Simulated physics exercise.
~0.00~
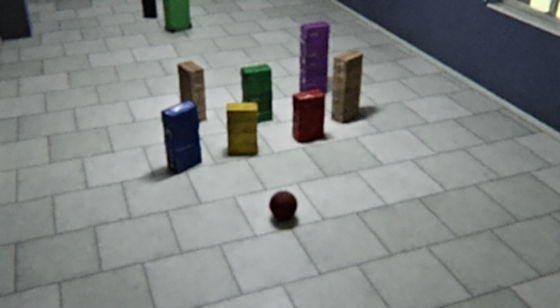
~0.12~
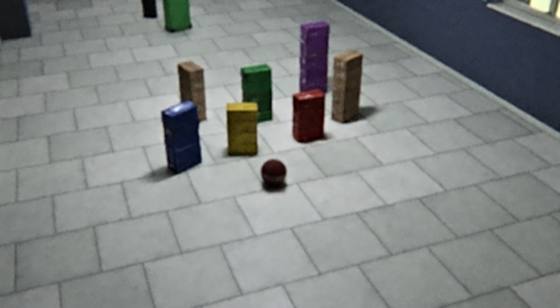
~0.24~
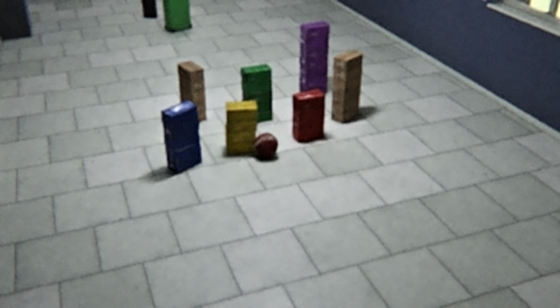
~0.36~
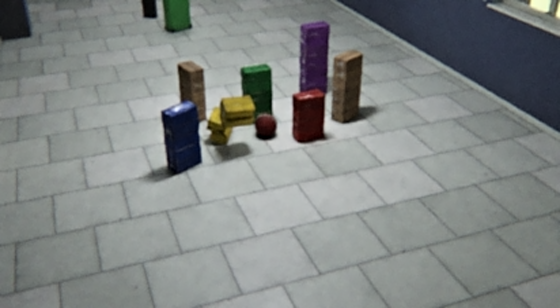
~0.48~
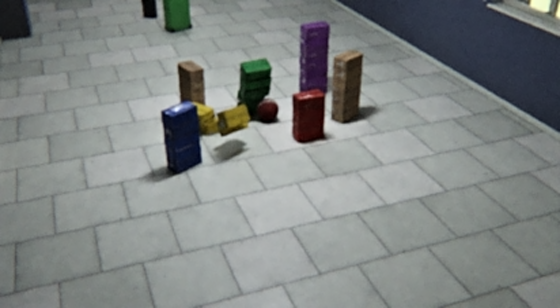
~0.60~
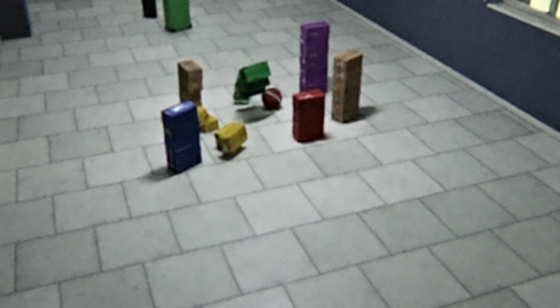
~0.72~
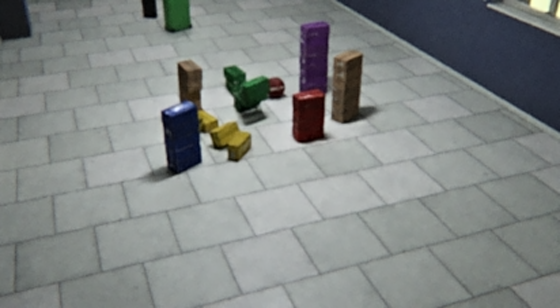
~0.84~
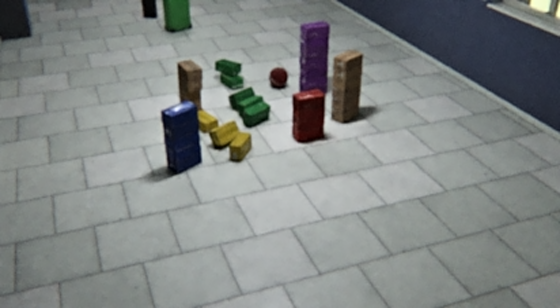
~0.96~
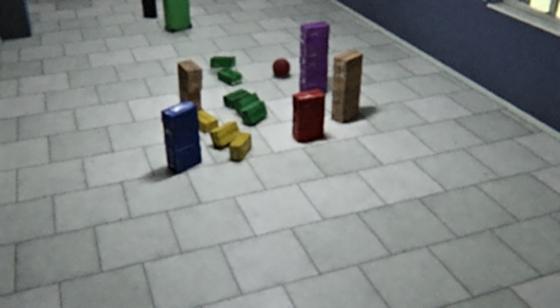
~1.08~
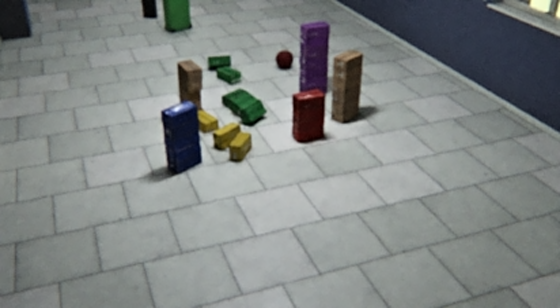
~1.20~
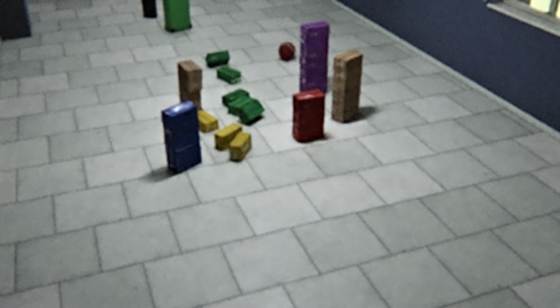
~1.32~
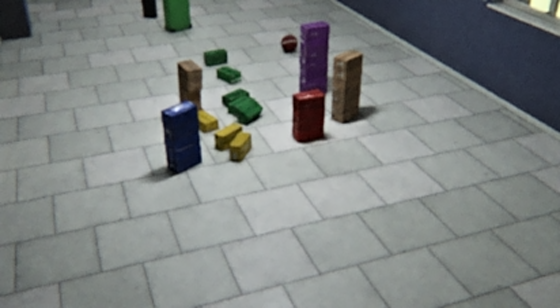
Dark red ball rolling across a tiled floor, toppling the yellow and green box towers, then rolling away past the purple one.
